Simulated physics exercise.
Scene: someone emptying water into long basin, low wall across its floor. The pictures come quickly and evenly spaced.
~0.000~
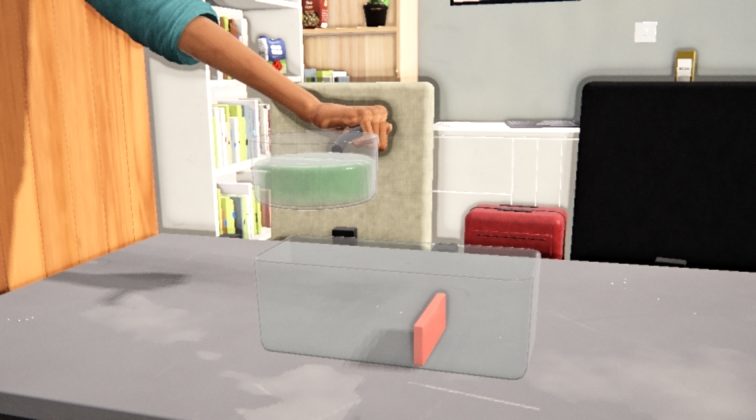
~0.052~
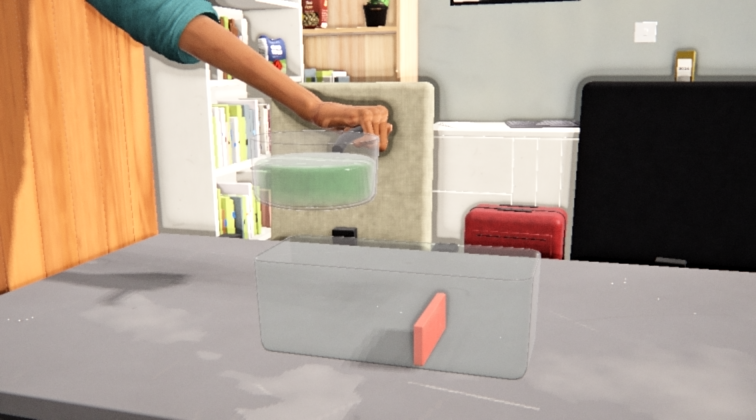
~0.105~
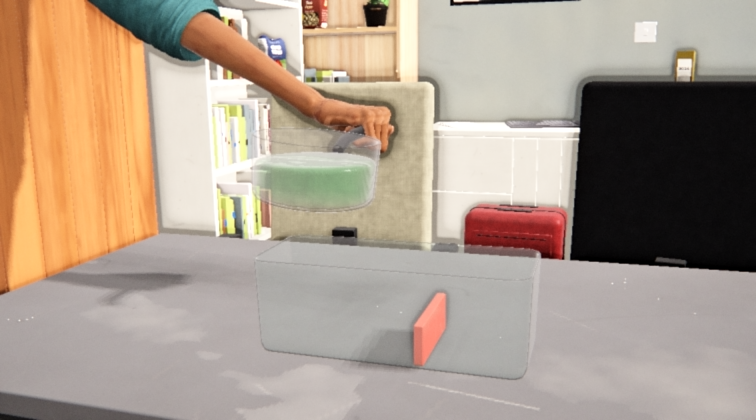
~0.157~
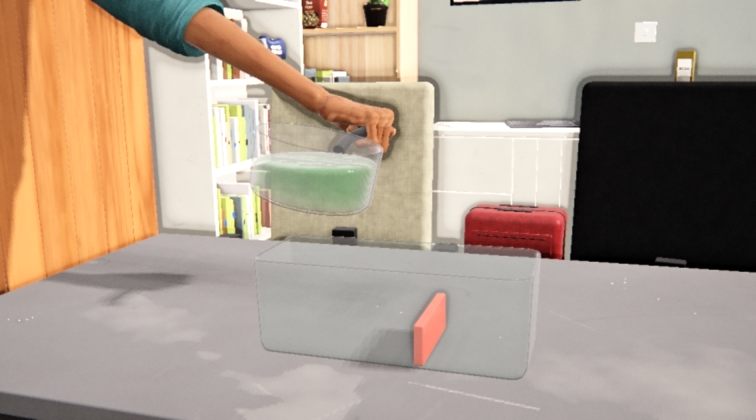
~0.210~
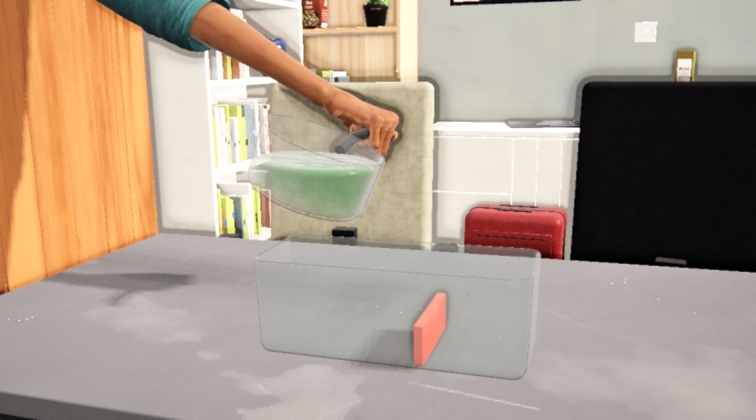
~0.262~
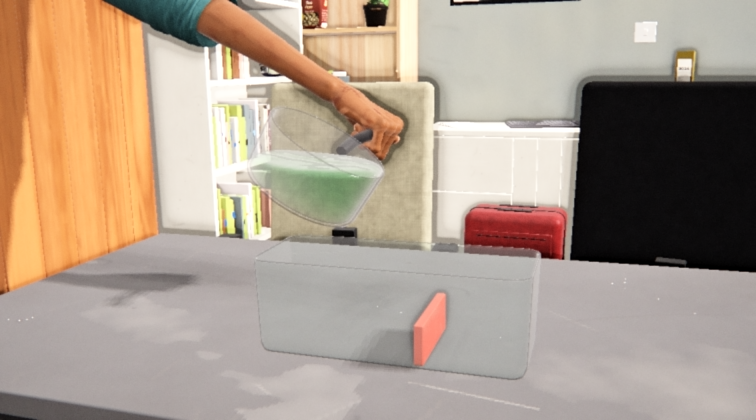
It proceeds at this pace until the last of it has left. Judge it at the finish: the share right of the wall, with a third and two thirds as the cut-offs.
At the finish, the right of the wall has under a third.
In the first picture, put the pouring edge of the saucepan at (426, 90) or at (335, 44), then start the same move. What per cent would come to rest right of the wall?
The first gives 80 %, the second 5 %.
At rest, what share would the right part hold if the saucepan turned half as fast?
It comes to some 25 in a hundred.
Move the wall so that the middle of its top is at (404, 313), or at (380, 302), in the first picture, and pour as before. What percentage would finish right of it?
The first placement gives around 50 percent, the second 85 percent.
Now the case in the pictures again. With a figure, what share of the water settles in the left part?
Share approx. 80 per cent.
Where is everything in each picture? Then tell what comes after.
Tilt 0°; pouring edge (374, 140); surface from (262, 159) to (373, 162); the long basin's rim runs from (273, 248) to (536, 266); the wall's top is at (431, 310), in the first picture.
Tilt 1°; pouring edge (375, 142); surface from (262, 159) to (374, 163), in the second picture.
Tilt 6°; pouring edge (377, 147); surface from (263, 158) to (374, 164), in the third picture.
Tilt 13°; pouring edge (379, 155); surface from (263, 157) to (376, 166), in the fourth picture.
Tilt 22°; pouring edge (380, 166); surface from (261, 156) to (378, 167), in the fifth picture.
Tilt 32°; pouring edge (380, 179); surface from (260, 153) to (378, 169), in the sixth picture.
A moment on, the saucepan is tipped on its side and 36 per cent is still to pour, 28 is left of the wall and 3 right of it.
Next, the saucepan is tipped on its side and 12 per cent is still to pour, 76 is left of the wall and 7 right of it.
Then the saucepan is tipped on its side and 3 per cent is still to pour, 77 is left of the wall and 11 right of it.
Later the saucepan is tipped on its side and 1 per cent is still to pour, 80 is left of the wall and 11 right of it.
Finally, 81 per cent lies left of the wall, 11 right of it and 7 outside.
